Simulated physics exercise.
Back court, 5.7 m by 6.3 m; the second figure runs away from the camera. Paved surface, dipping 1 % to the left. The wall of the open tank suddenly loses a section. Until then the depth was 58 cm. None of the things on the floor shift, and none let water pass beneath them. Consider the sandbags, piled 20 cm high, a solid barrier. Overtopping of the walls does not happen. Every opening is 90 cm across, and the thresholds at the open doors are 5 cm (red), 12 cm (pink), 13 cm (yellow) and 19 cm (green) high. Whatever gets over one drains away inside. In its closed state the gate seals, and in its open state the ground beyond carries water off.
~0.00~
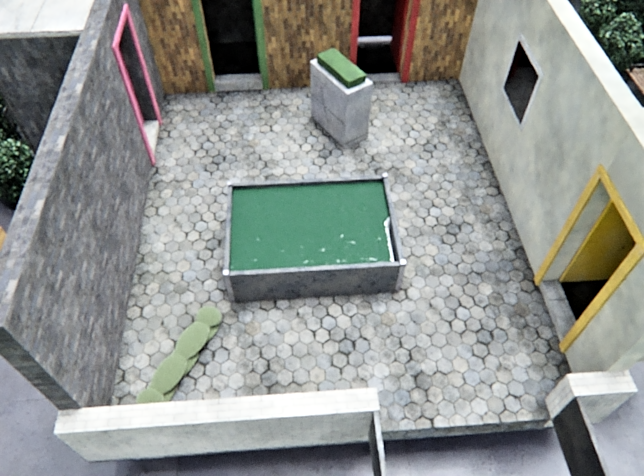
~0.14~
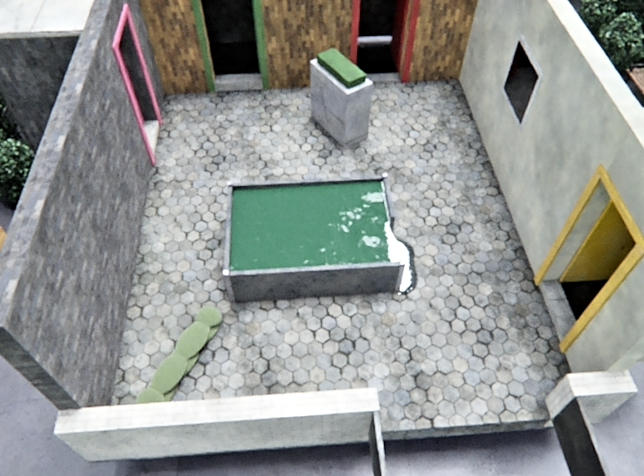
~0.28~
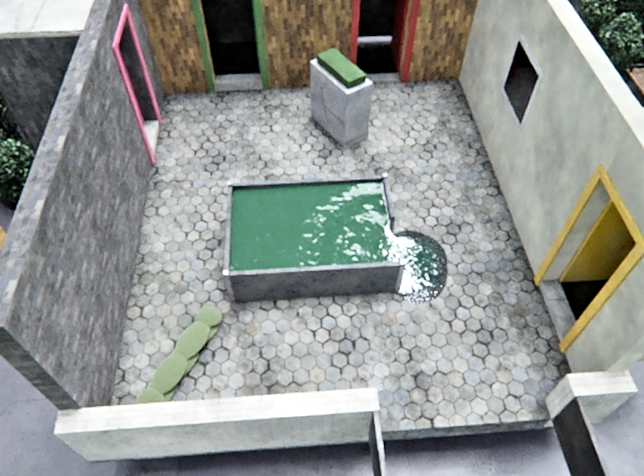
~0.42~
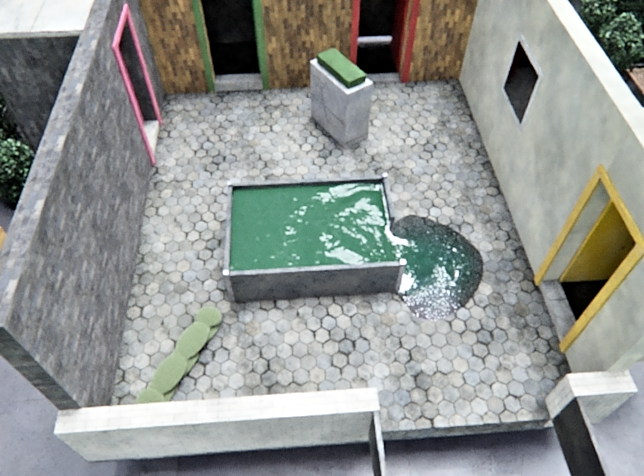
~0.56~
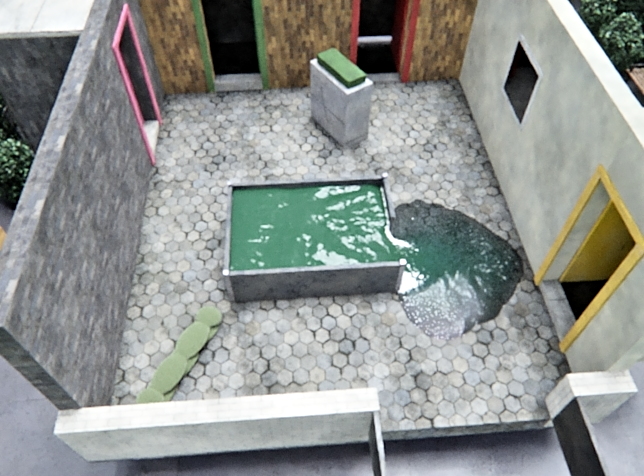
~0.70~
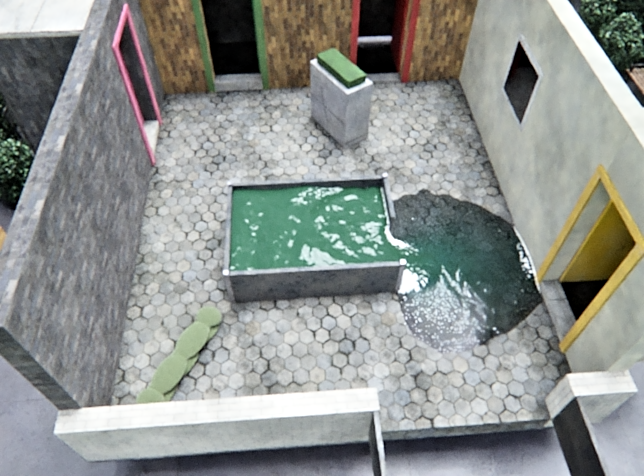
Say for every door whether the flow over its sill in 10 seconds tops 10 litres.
Result: Red door - tops it; pink door - falls short; yellow door - tops it; green door - falls short.
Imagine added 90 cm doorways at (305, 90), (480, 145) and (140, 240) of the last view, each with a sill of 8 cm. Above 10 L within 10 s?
The first one doesn't reach it, the second one doesn't reach it, and the third one doesn't reach it.
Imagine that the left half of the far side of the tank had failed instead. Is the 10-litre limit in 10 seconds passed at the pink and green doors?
Then: Pink above, green above.
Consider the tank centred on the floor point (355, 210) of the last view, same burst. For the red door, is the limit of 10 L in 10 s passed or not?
Then, at red, it's too much.
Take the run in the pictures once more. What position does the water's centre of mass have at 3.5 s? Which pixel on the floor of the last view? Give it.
The water is centred near (383, 243).
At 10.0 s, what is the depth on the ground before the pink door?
Looks like about 5.5 cm at that spot.
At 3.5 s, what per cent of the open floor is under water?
I'd say around 40 %.
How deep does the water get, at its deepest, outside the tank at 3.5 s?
Depth: Approx. 22 cm.
After 1.4 s water covers 15 % of the floor and is deepest (30 cm) near (401, 270); red door not reached, pink door not reached, yellow door 22 cm at the sill, 6 L in, green door not reached.
After 2.2 s water covers 20 % of the floor and is deepest (30 cm) near (571, 381); red door not reached, pink door not reached, yellow door 22 cm at the sill, 32 L in, green door not reached.
After 3.5 s water covers 40 % of the floor and is deepest (22 cm) near (571, 381); red door 9 cm at the sill, 1 L in, pink door not reached, yellow door 17 cm at the sill, 58 L in, green door not reached.
After 6.0 s water covers 55 % of the floor and is deepest (14 cm) near (577, 395); red door 8 cm at the sill, 18 L in, pink door not reached, yellow door 11 cm at the sill, 66 L in, green door 2 cm at the sill, 0 L in.
After 10.0 s water covers 75 % of the floor and is deepest (8 cm) near (401, 270); red door 6 cm at the sill, 35 L in, pink door 5 cm at the sill, 0 L in, yellow door 6 cm at the sill, 66 L in, green door 2 cm at the sill, 0 L in.
